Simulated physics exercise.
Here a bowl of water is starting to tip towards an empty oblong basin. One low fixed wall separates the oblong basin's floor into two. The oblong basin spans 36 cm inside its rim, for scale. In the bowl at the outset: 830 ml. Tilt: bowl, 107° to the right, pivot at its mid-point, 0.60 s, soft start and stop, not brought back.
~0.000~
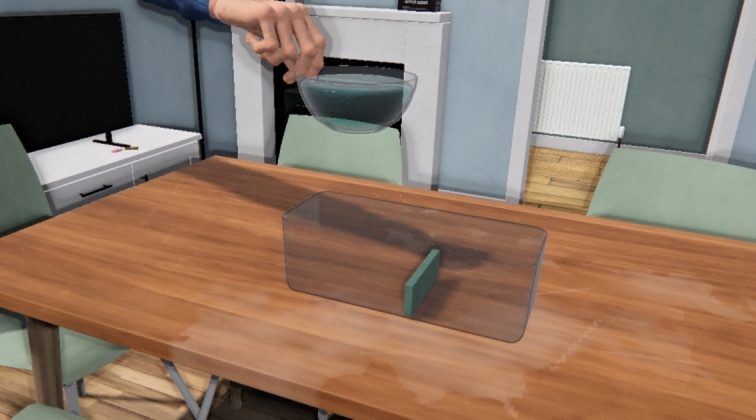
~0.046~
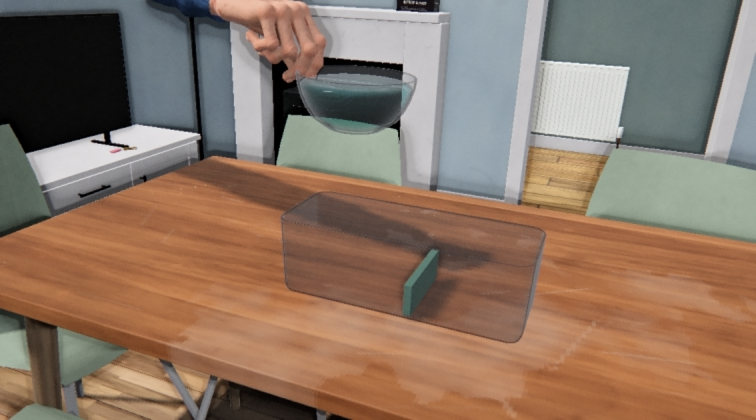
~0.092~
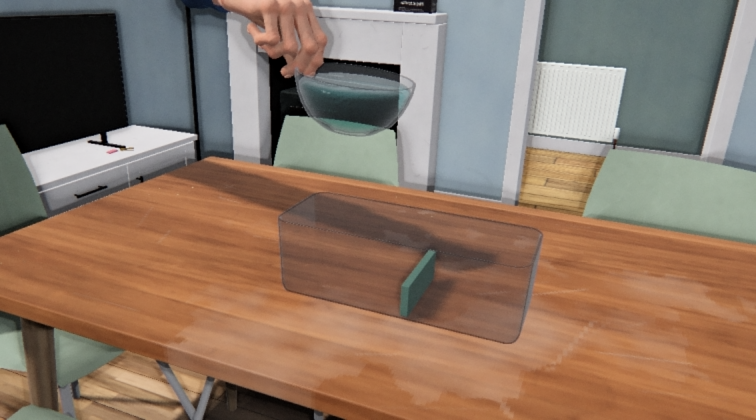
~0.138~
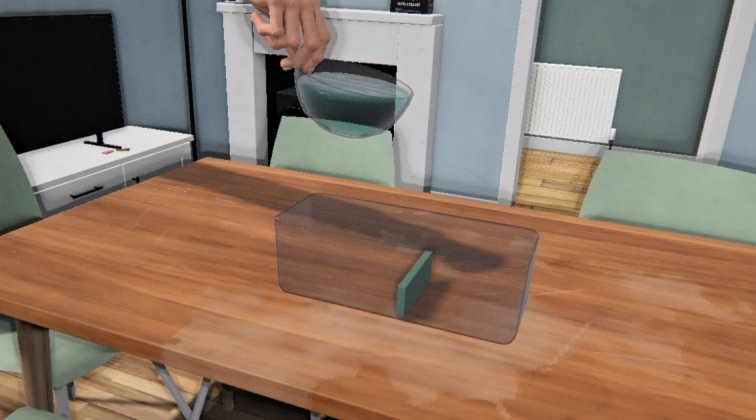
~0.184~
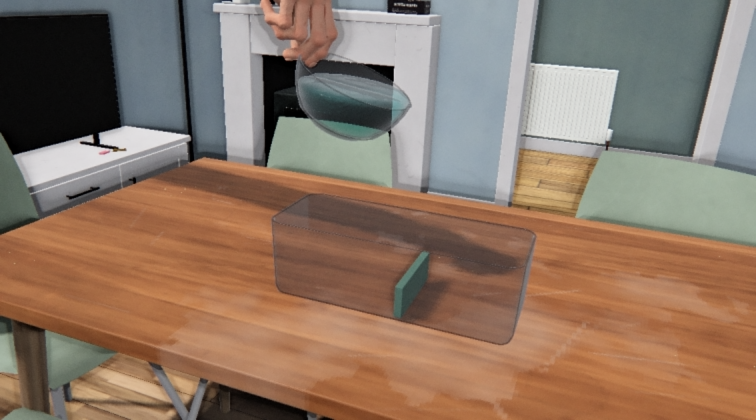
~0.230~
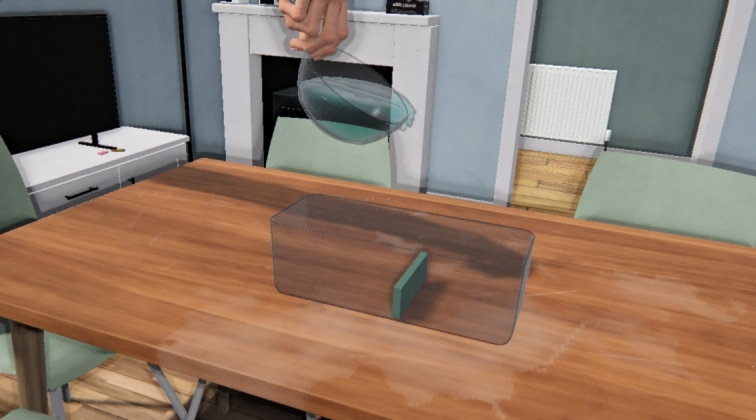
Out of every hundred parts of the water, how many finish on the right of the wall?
About 63 in every hundred.
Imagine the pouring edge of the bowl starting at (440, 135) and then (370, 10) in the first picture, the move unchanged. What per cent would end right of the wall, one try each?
65 and 25 %.
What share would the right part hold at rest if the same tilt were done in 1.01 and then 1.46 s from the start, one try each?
75 then 80 %.
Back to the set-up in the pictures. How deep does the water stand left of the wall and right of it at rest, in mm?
Once settled, the left stands around 10 mm and the right around 26 mm.
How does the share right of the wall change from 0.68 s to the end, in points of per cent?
It climbs by roughly 5 per cent.
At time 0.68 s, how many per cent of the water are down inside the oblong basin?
About 84 per cent.
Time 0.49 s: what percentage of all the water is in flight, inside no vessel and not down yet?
Share: Roughly 48 per cent.
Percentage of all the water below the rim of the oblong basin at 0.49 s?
Around 44 percent.
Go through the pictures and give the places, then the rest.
Tilt 0°; pouring edge (414, 81); surface from (309, 78) to (412, 88); the oblong basin's rim runs from (302, 204) to (542, 249); the wall's top is at (424, 267), in the first picture.
Tilt 2°; pouring edge (413, 83); surface from (308, 77) to (411, 89), in the second picture.
Tilt 6°; pouring edge (412, 89); surface from (307, 75) to (410, 92), in the third picture.
Tilt 13°; pouring edge (409, 98); surface from (306, 75) to (409, 97), in the fourth picture.
Tilt 23°; pouring edge (406, 110); surface from (307, 76) to (407, 103); 2 per cent is over the edge, in the fifth picture.
Tilt 34°; pouring edge (403, 123); surface from (309, 80) to (398, 108); 9 per cent is over the edge, in the sixth picture.
By 0.49 s the tilt is 99° and 9 per cent is still to pour, 1 is left of the wall and 43 right of it.
By 0.68 s the tilt is 107° and 0 per cent is still to pour, 25 is left of the wall and 58 right of it.
By 0.88 s the tilt is 107° and 0 per cent is still to pour, 30 is left of the wall and 63 right of it.
By 1.10 s the tilt is 107° and 0 per cent is still to pour, 31 is left of the wall and 63 right of it.
At rest 31 per cent lies left of the wall, 63 right of it and 6 outside.
